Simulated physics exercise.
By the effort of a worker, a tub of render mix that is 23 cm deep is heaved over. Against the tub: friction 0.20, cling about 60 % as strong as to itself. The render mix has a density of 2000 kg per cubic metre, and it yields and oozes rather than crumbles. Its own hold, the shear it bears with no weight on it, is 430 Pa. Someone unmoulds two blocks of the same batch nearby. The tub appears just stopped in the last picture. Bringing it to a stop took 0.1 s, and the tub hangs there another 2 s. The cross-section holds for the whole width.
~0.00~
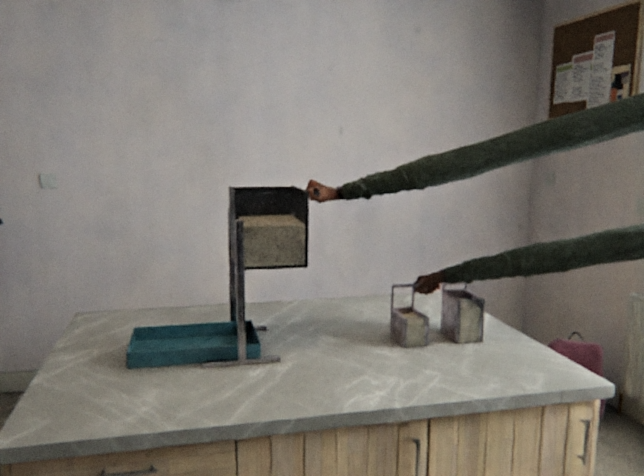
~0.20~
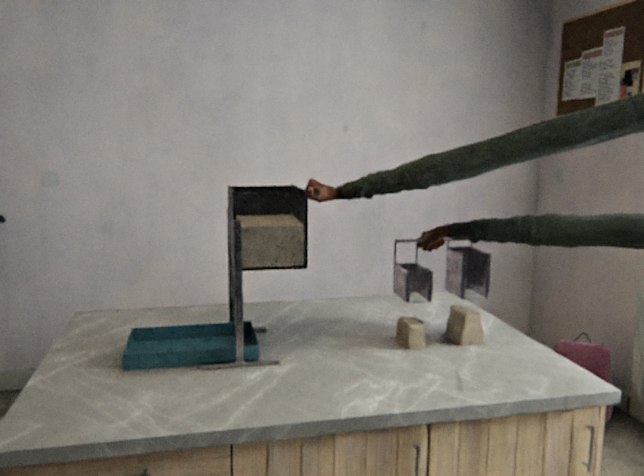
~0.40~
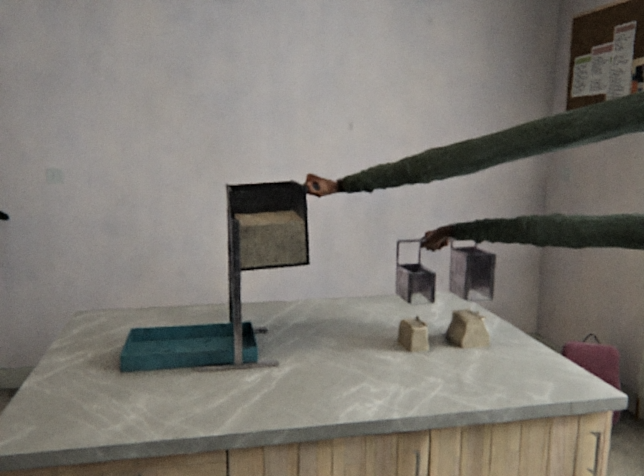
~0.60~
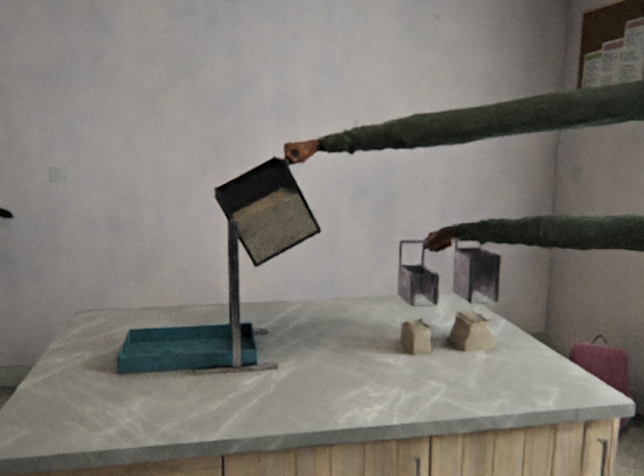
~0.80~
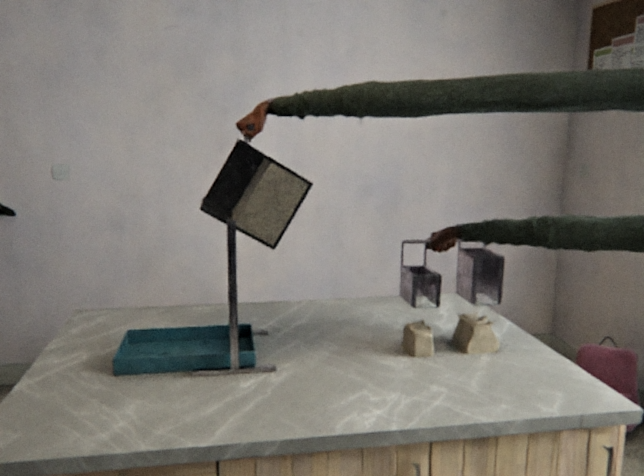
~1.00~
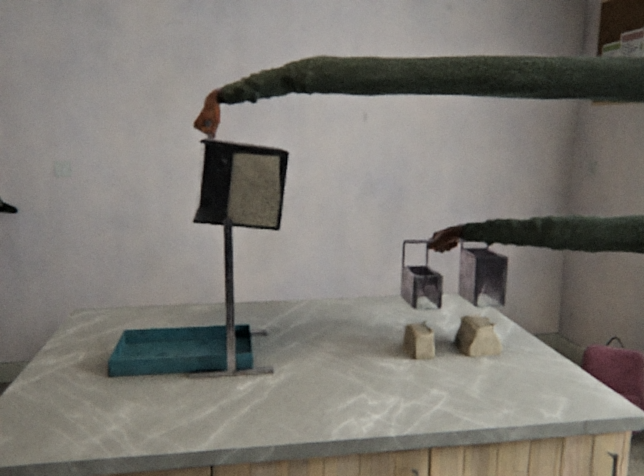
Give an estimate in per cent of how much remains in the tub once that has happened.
99 %.
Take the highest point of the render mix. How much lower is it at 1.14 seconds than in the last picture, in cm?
Around 3 cm below its level in the last picture.
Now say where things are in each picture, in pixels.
Handle-side rim at (306, 192), tilt 0 degrees; top of the render mix at (301, 224); blocks stand 8.3 cm, 13 cm (left to right), in the first frame.
Handle-side rim at (305, 192), tilt 0 degrees; top of the render mix at (300, 224); blocks stand 8.2 cm, 11 cm (left to right), in the second frame.
Handle-side rim at (303, 187), tilt 3 degrees; top of the render mix at (300, 221); blocks stand 8.2 cm, 10 cm (left to right), in the third frame.
Handle-side rim at (282, 161), tilt 28 degrees; top of the render mix at (298, 194); blocks stand 8.1 cm, 9.9 cm (left to right), in the fourth frame.
Handle-side rim at (240, 143), tilt 59 degrees; top of the render mix at (273, 164); blocks stand 8.1 cm, 9.9 cm (left to right), in the fifth frame.
Handle-side rim at (201, 143), tilt 83 degrees; top of the render mix at (244, 154); blocks stand 8.1 cm, 9.9 cm (left to right), in the sixth frame.
After 1.14 s, the tub is at 83 degrees and holds 100 %.
After 1.31 s, the tub is at 83 degrees and holds 100 %.
After 1.48 s, the tub is at 83 degrees and holds 99 %.
After 1.65 s, the tub is at 83 degrees and holds 99 %.
After 3.00 s, at the end, the tub is at 83 degrees and holds 99 %.
